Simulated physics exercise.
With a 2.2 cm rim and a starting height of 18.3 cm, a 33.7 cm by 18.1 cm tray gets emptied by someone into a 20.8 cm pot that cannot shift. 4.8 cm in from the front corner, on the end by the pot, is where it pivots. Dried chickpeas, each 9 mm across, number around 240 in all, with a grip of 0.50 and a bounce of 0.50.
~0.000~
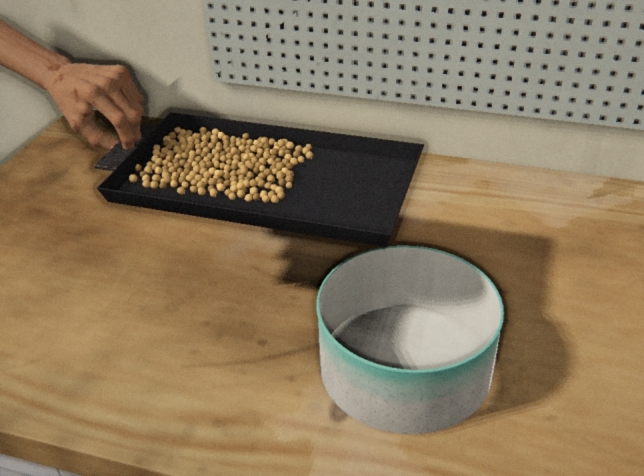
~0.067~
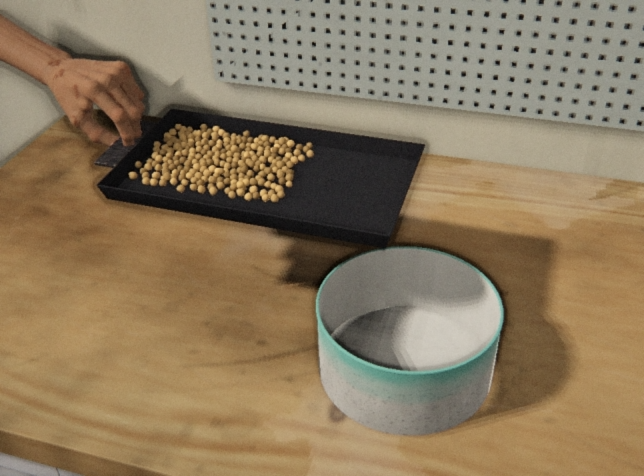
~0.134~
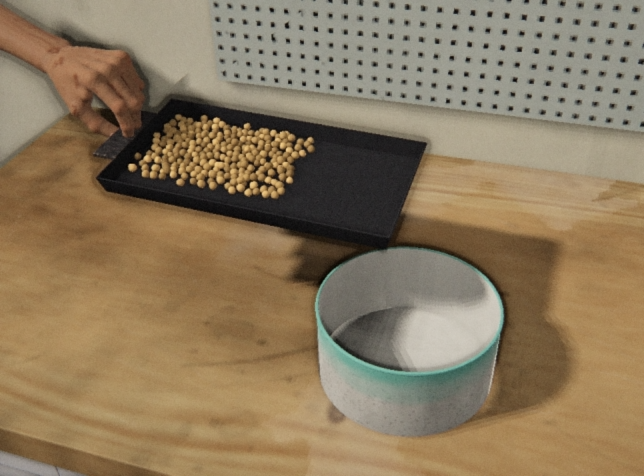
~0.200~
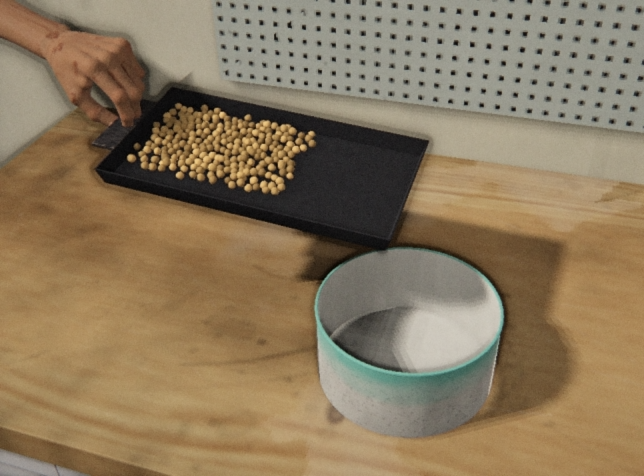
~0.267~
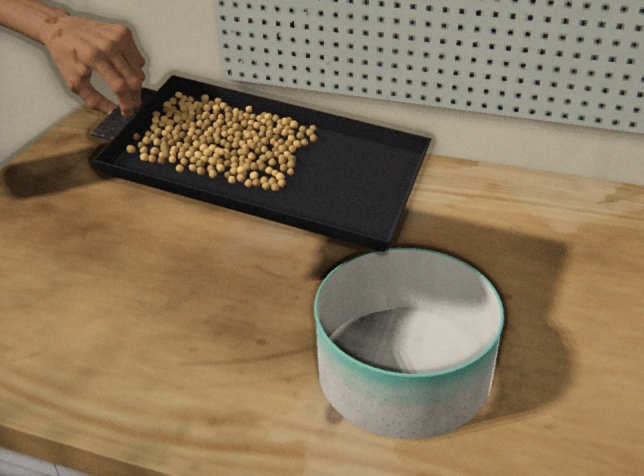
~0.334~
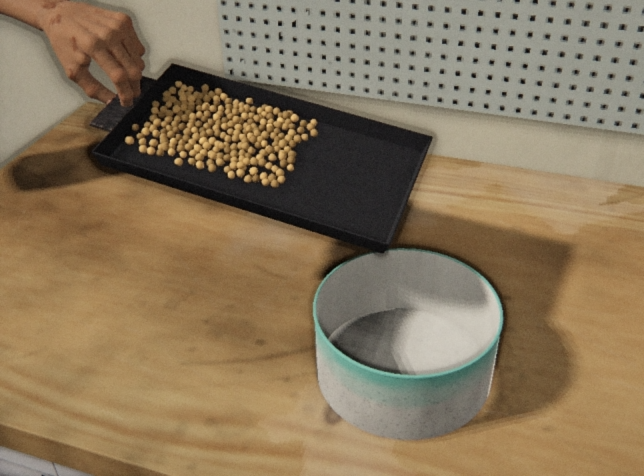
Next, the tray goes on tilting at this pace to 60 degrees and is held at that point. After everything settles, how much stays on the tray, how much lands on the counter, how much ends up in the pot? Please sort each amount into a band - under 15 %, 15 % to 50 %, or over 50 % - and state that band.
Tray: Over 50 %; counter: Under 15 %; pot: Under 15 %.
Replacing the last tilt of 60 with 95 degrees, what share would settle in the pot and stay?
Result: Close to 100 %.
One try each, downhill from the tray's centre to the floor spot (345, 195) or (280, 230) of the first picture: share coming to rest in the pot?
Approximately 5 percent, then 0 percent.
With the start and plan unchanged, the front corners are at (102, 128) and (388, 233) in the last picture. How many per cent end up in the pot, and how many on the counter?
Per cent by place - pot 5, counter 5.
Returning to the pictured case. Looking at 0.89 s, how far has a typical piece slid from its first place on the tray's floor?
Displacement on the tray: Roughly 12 cm.
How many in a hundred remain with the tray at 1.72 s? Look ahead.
Something like 95 percent, roughly.
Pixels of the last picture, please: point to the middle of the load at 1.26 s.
Look near (333, 192) in the last picture.
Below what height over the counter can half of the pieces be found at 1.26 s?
The halfway mark sits at about 24 cm.
After 0.89 s, tilt 34 degrees; the tray holds 100 %, the pot 0 %.
After 1.26 s, tilt 50 degrees; the tray holds 100 %, the pot 0 %.
Then, at 1.72 s, tilt 60 degrees; the tray holds 95 %, the pot 5 %.
At rest (2.4 s), tray 95 %, counter 0 %, pot 5 %.
